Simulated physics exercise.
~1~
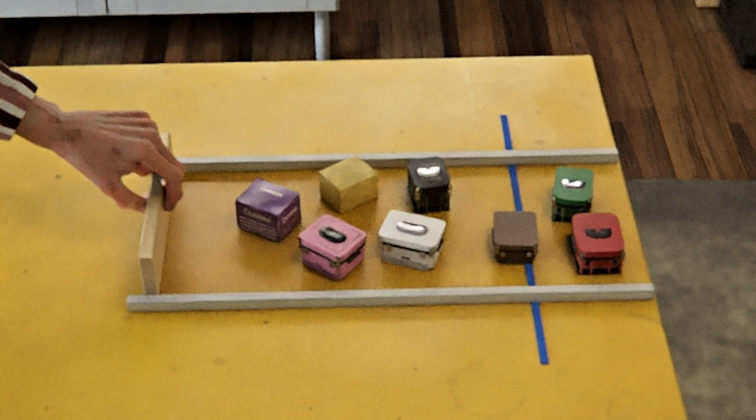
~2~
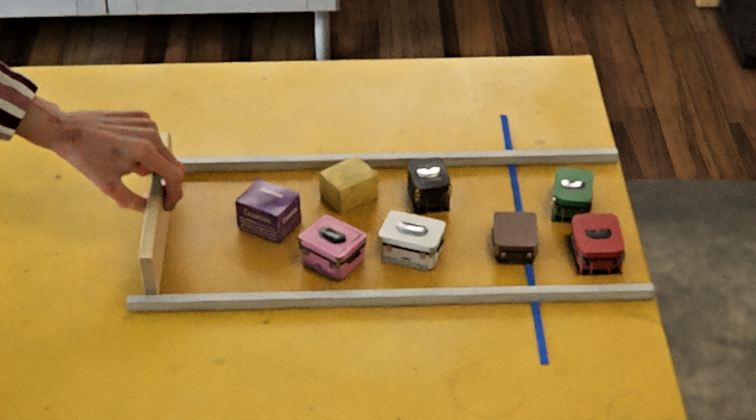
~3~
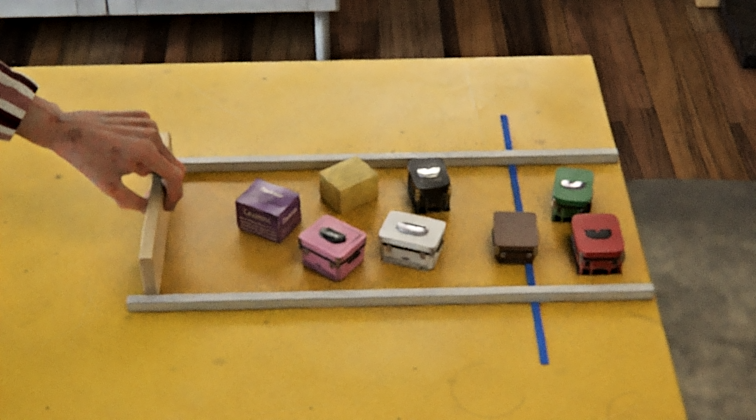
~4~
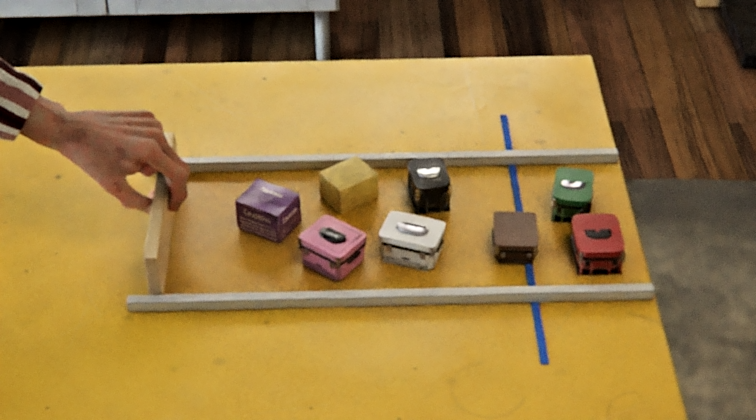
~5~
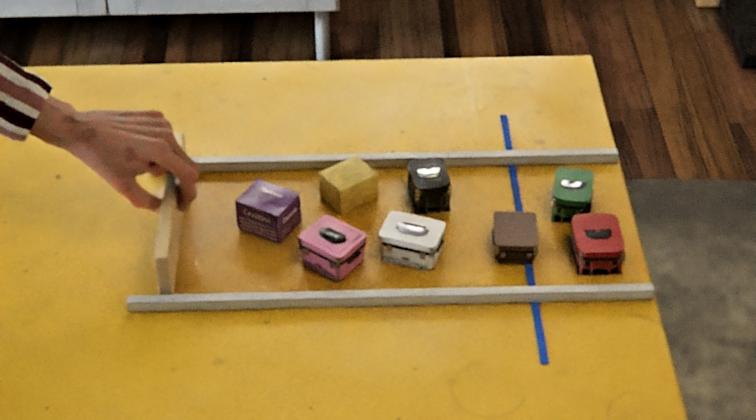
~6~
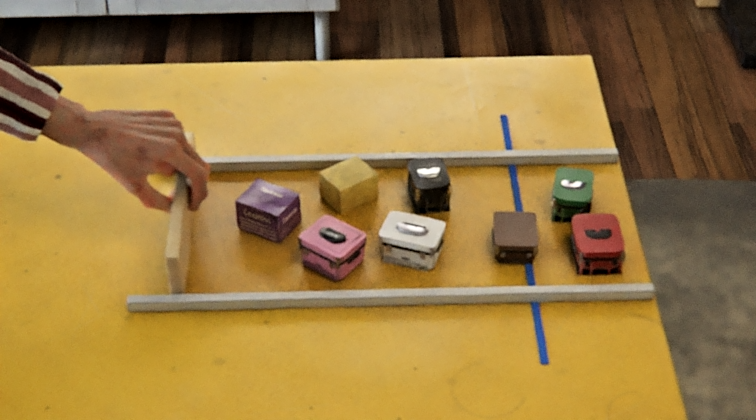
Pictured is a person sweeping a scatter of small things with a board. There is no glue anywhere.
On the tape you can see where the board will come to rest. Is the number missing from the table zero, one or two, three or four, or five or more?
It is one or two.
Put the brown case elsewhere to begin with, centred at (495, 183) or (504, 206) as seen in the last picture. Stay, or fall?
The brown case stays in place, then stays in place.
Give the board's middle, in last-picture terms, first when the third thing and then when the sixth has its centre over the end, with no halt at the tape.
The middle is at about (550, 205), later at about (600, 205).
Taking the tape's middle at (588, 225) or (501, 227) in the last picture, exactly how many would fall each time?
You'd find 5 and then 1 on the floor.
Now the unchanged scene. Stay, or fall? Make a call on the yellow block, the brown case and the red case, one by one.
Here's how it goes: The yellow block hangs in there, the brown case goes down and the red case goes down.
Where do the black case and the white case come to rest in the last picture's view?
Looks like one lands around (574, 182), and the other around (603, 235).
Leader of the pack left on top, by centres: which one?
Answer: The green case.
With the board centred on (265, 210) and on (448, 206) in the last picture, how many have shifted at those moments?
At the first point the count is 1, at the second it's 7.
Soon after, none off yet; red case at rest near (597, 245); green case at rest near (572, 196); brown case at rest near (515, 238).
At rest, the number that fall off is one or two; fallen, brown case and red case.
